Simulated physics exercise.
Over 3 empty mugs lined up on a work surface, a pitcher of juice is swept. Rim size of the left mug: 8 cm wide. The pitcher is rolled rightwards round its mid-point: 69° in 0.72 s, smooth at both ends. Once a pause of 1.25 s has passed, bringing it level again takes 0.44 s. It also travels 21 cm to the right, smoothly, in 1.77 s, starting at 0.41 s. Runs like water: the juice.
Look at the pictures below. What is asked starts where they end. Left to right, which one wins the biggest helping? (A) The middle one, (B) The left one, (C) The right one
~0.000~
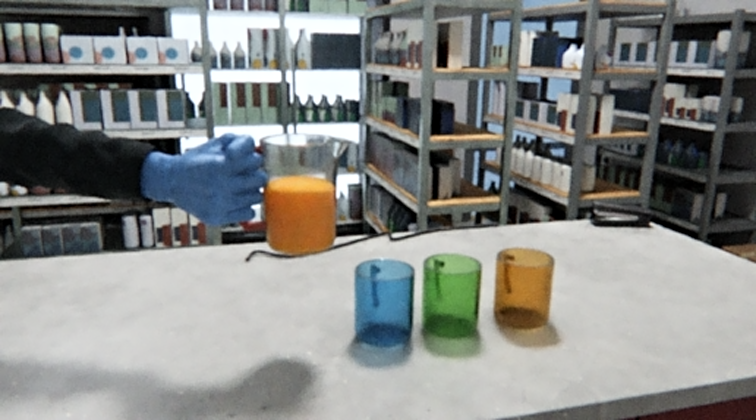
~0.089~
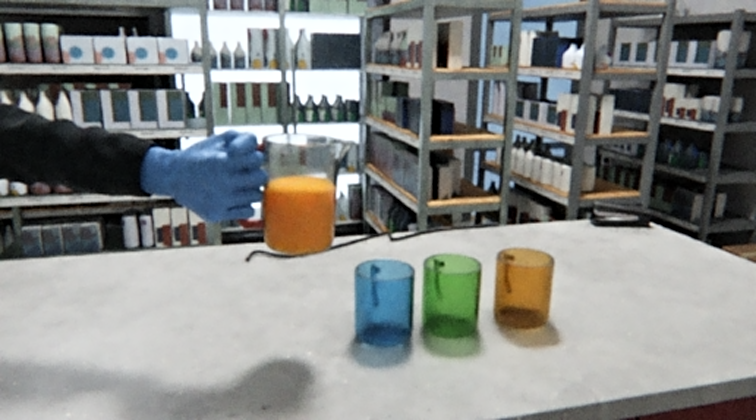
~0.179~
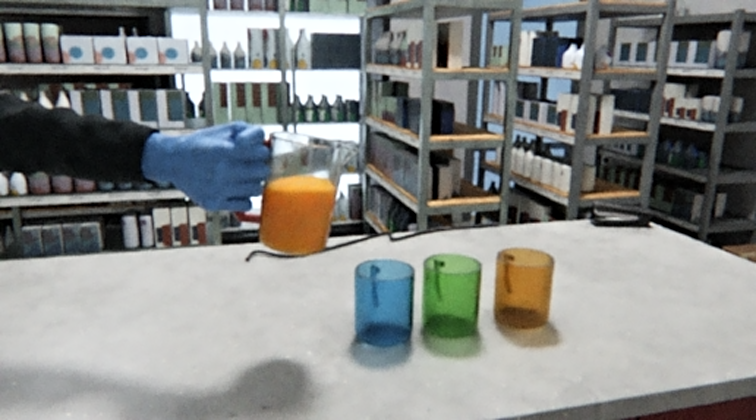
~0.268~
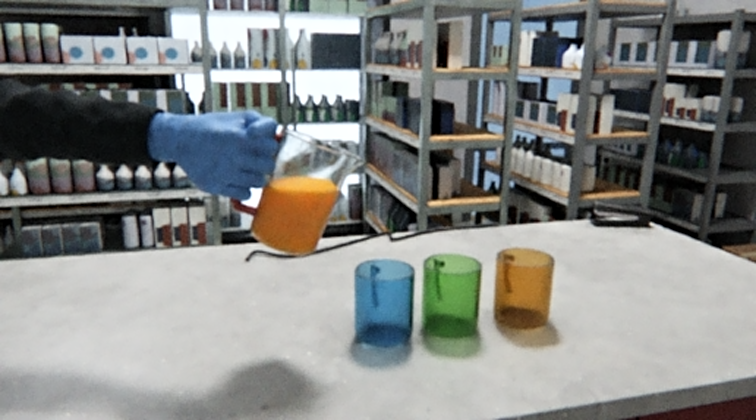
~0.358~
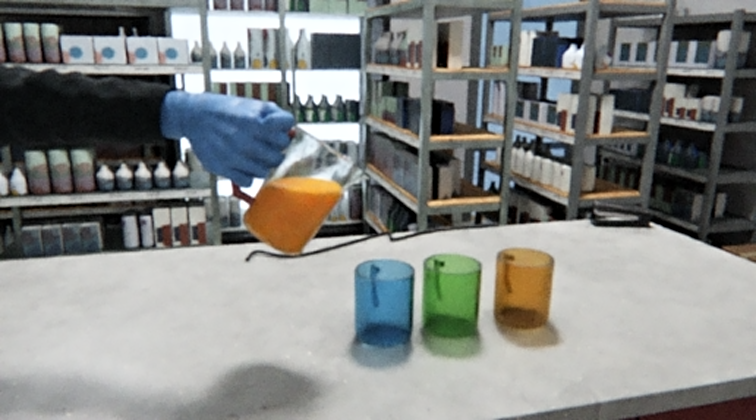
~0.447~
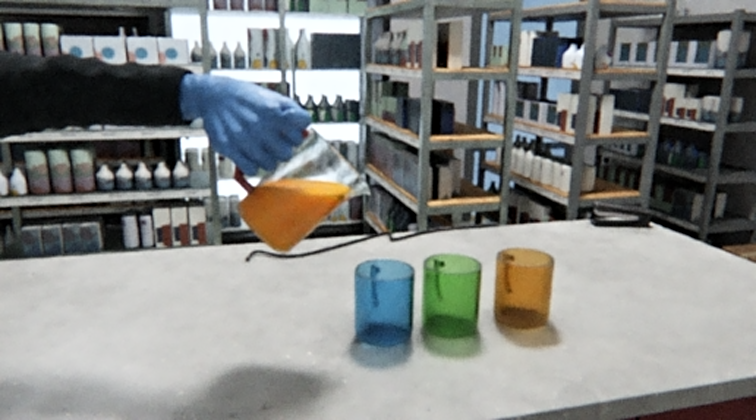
(A) The middle one.
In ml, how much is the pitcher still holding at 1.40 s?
About 240 ml.
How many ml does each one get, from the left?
You'd find around 30 ml on the left, around 110 ml in the middle and around 50 ml on the right.
After 1.00 s the tilt is 69° and from the left they hold 30 ml, 30 ml, 0 ml, the pitcher 310 ml, and 35 ml is on the work surface.
After 1.40 s the tilt is 69° and from the left they hold 30 ml, 110 ml, 0 ml, the pitcher 245 ml, and 45 ml is on the work surface.
After 1.82 s the tilt is 69° and from the left they hold 30 ml, 110 ml, 25 ml, the pitcher 200 ml, and 70 ml is on the work surface.
After 2.28 s the tilt is 14° and from the left they hold 30 ml, 110 ml, 50 ml, the pitcher 180 ml, and 70 ml is on the work surface.
In the end from the left they hold 30 ml, 110 ml, 50 ml, the pitcher 180 ml, and 70 ml is on the work surface.
